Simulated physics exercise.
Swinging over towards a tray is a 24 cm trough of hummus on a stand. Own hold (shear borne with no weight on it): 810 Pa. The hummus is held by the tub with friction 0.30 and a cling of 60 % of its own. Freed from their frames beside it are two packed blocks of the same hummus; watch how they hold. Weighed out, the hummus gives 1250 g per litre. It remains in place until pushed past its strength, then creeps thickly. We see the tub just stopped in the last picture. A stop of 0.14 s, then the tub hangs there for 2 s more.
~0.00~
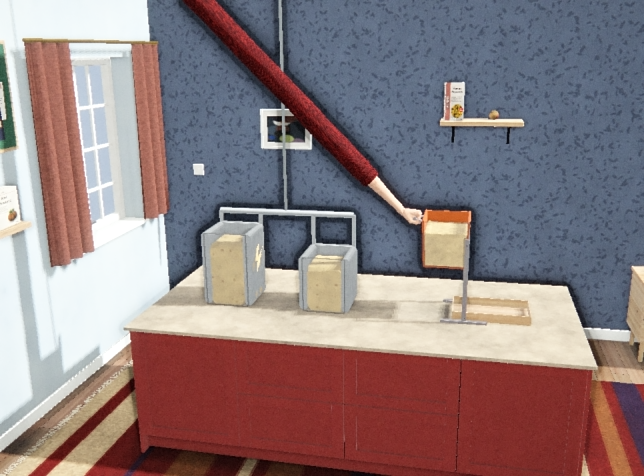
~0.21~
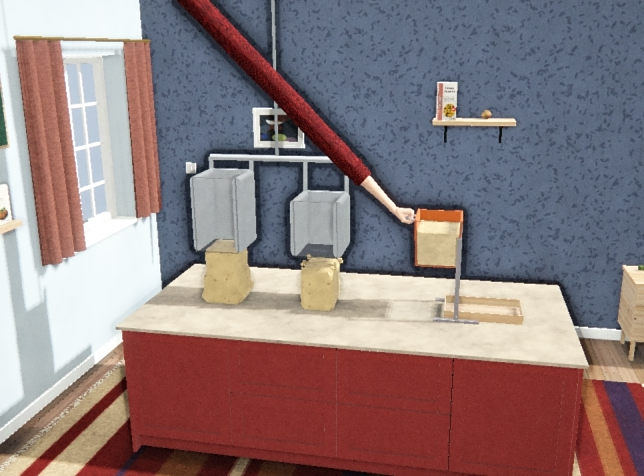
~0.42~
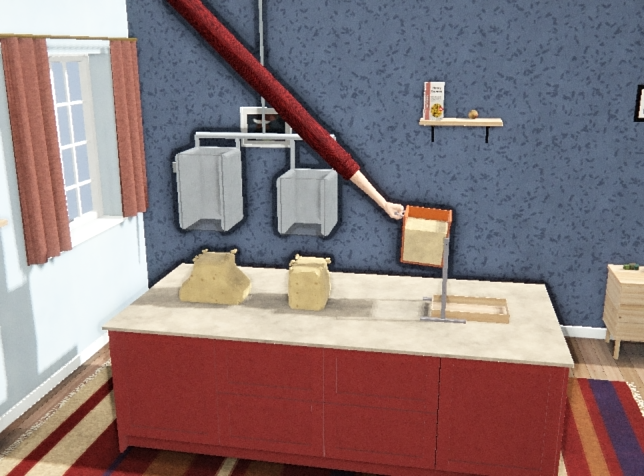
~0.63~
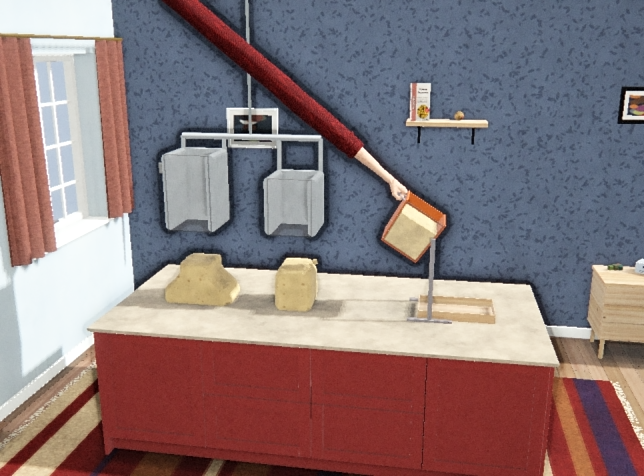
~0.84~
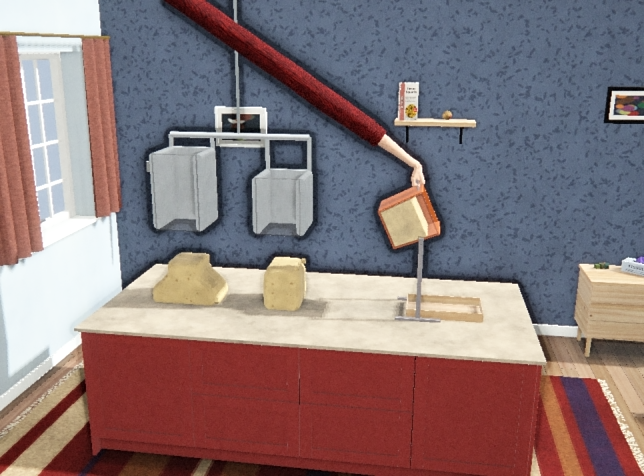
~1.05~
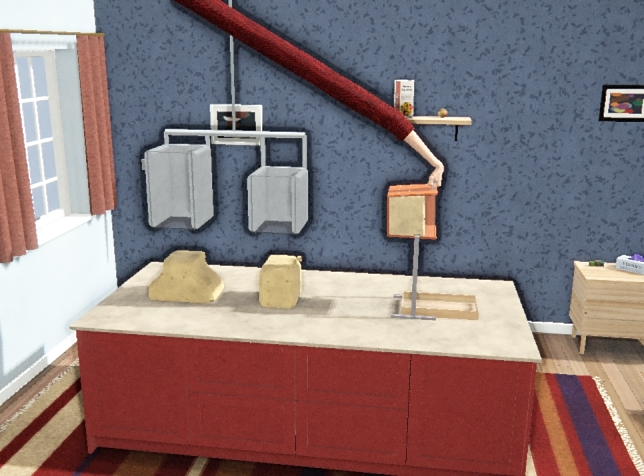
An arm holds a tub as grey boxes lift off two blocks, then turns it sideways.
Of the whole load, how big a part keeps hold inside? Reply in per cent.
The part that keeps hold inside is about 100 %.
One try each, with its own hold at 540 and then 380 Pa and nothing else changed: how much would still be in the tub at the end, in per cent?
It'd be some 80 percent the first time and some 55 percent the second.
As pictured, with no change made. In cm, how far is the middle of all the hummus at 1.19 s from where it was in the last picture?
Around 0 centimetres.
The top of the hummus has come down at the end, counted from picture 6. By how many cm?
About 0 cm.
After 1.19 s, the tub is at 88 degrees and holds 100 %.
After 1.36 s, the tub is at 88 degrees and holds 100 %.
After 1.53 s, the tub is at 88 degrees and holds 100 %.
After 1.70 s, the tub is at 88 degrees and holds 100 %.
After 3.05 s, the tub is at 88 degrees and holds 100 %.
